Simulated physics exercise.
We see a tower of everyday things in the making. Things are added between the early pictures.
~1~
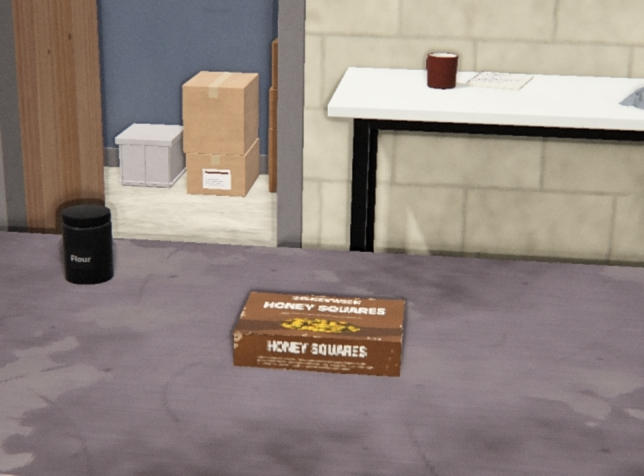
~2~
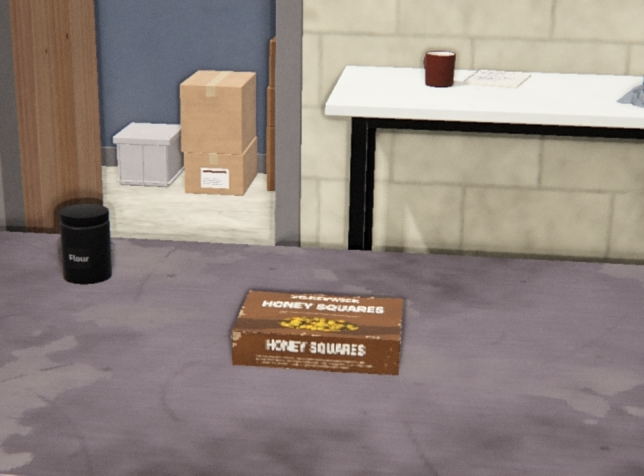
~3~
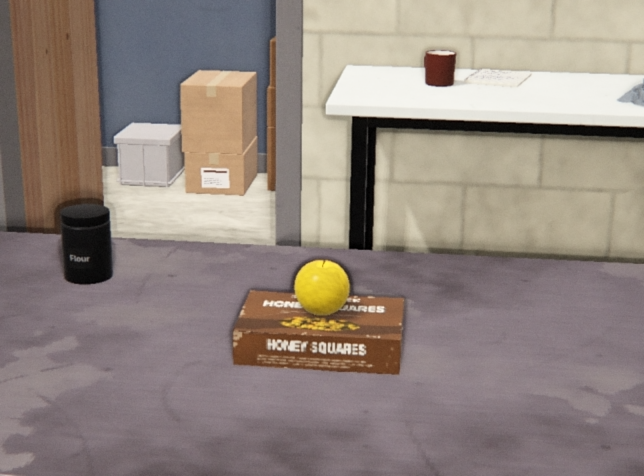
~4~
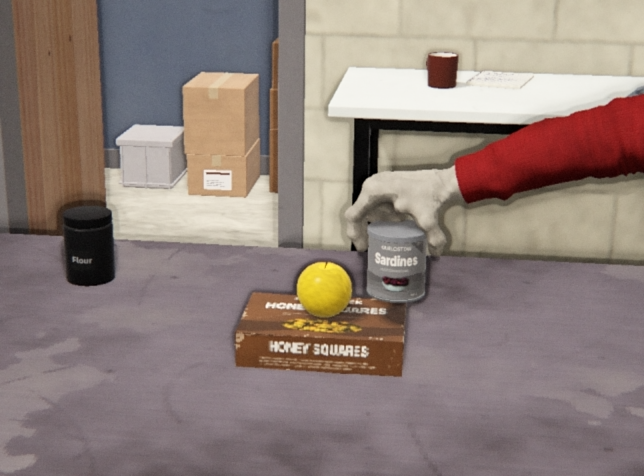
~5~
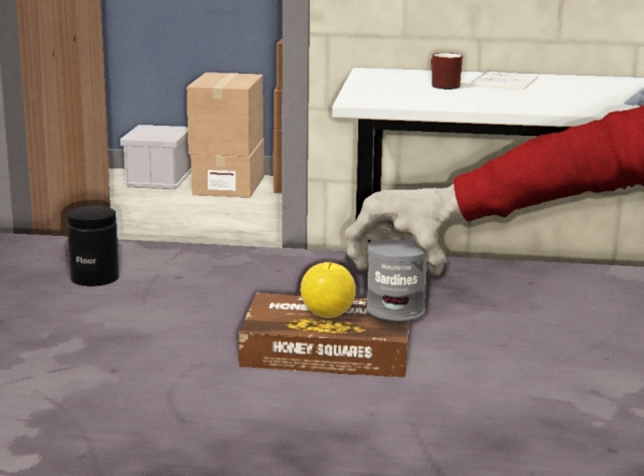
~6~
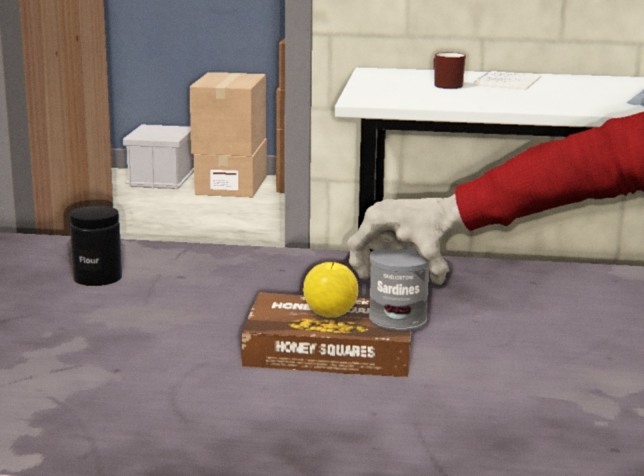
A yellow apple appears on a brown packet, then a hand lowers a grey can beside it.
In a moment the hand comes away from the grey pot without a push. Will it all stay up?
In the end the pile holds.
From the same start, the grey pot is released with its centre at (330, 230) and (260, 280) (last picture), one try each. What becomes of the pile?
In the first case it loses its balance; in the second case it stays up.
Then, 0.20 s on from there, no change.
Then, 0.40 s on from there, grey pot resting near (399, 288).
In the end, all 4 unmoved. At the end, from the last picture's camera, grey pot near (399, 288). The pile keeps its balance.
